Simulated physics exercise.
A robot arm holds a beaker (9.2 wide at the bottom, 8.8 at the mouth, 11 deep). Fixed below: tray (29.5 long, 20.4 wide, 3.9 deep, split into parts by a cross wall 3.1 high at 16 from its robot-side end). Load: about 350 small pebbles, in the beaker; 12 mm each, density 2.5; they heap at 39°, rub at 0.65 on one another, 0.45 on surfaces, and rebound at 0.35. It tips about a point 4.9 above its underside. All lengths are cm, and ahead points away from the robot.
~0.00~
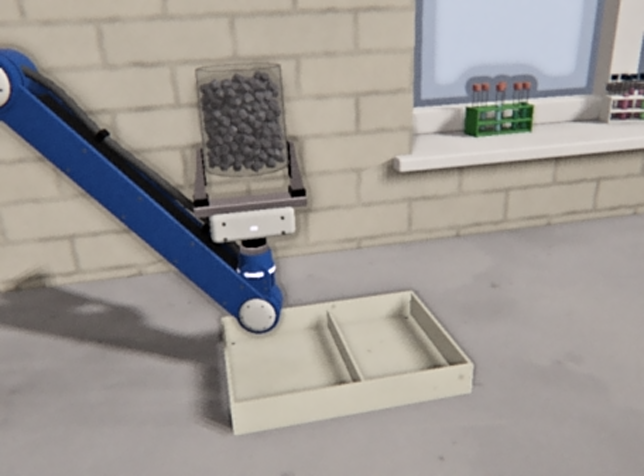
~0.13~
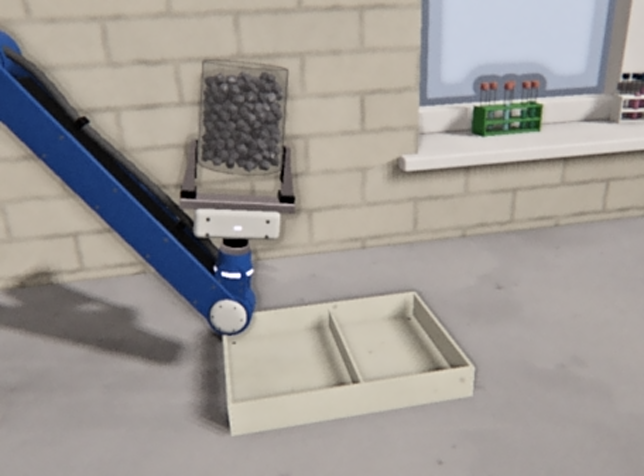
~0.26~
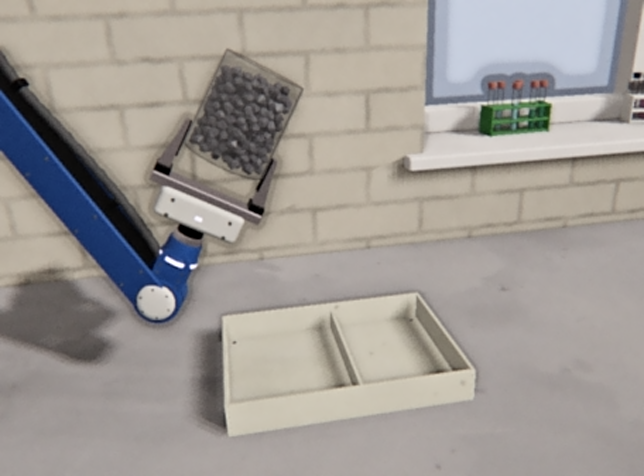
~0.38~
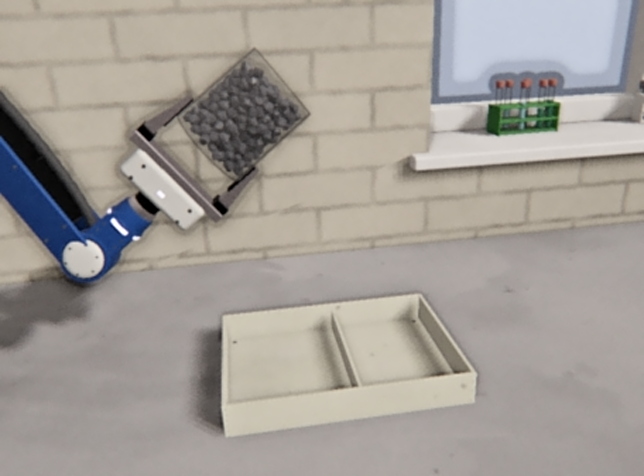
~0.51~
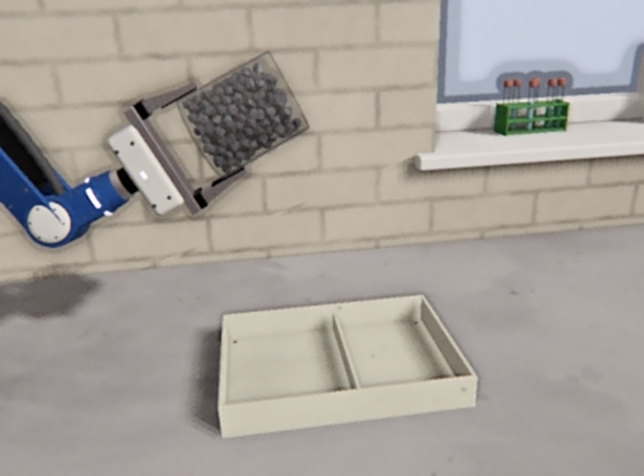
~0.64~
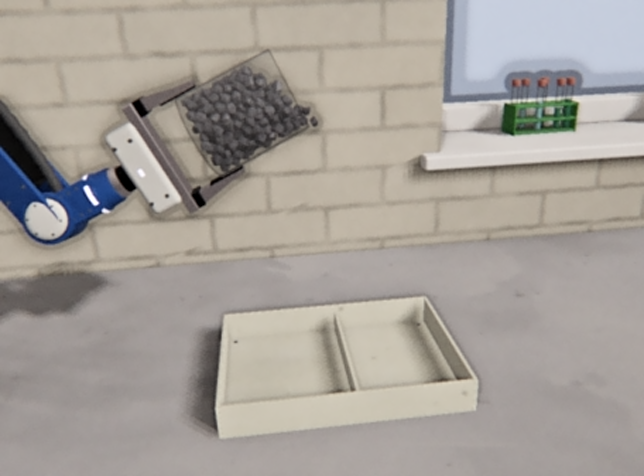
At first, a blue robot arm holds a clear beaker of dark pebbles upright above a pale, divided tray. The arm's lower joint swings left as the beaker tilts to the right, gradually and then steeply, and the pebbles shift toward its rim while the tray stays empty.
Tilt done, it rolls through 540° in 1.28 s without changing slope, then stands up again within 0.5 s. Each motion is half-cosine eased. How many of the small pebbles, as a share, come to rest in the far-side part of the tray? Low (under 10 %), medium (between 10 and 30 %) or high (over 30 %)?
Answer: Low; under 10 % of the small pebbles finish in the far-side part of the tray.
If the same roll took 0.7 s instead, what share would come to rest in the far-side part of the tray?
Then about 0 per cent.
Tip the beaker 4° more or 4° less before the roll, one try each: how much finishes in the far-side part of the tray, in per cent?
About 5 and 0 per cent.
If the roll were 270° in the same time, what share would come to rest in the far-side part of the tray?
In that case some 5 per cent.
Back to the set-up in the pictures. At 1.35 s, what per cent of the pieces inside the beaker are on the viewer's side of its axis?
Roughly 45 per cent.
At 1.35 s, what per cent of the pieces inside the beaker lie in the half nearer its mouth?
Some 45 per cent.
After 1.35 s, tipped 65°, highest piece 40 above the table; 339 in the beaker, 5 in the far-side part, 1 in the robot-side part, 5 in flight or on a rim.
After 2.06 s, tipped 53°, highest piece 39 above the table; 331 in the beaker, 14 in the far-side part, 2 in the robot-side part, 3 in flight or on a rim.
After 2.62 s, upright, highest piece 41 above the table; 331 in the beaker, 17 in the far-side part, 2 in the robot-side part.
After 3.32 s, upright, highest piece 41 above the table; 331 in the beaker, 17 in the far-side part, 2 in the robot-side part.
At rest, 331 in the beaker, 17 in the far-side part, 2 in the robot-side part. That is 5 % in the far-side part of the tray.
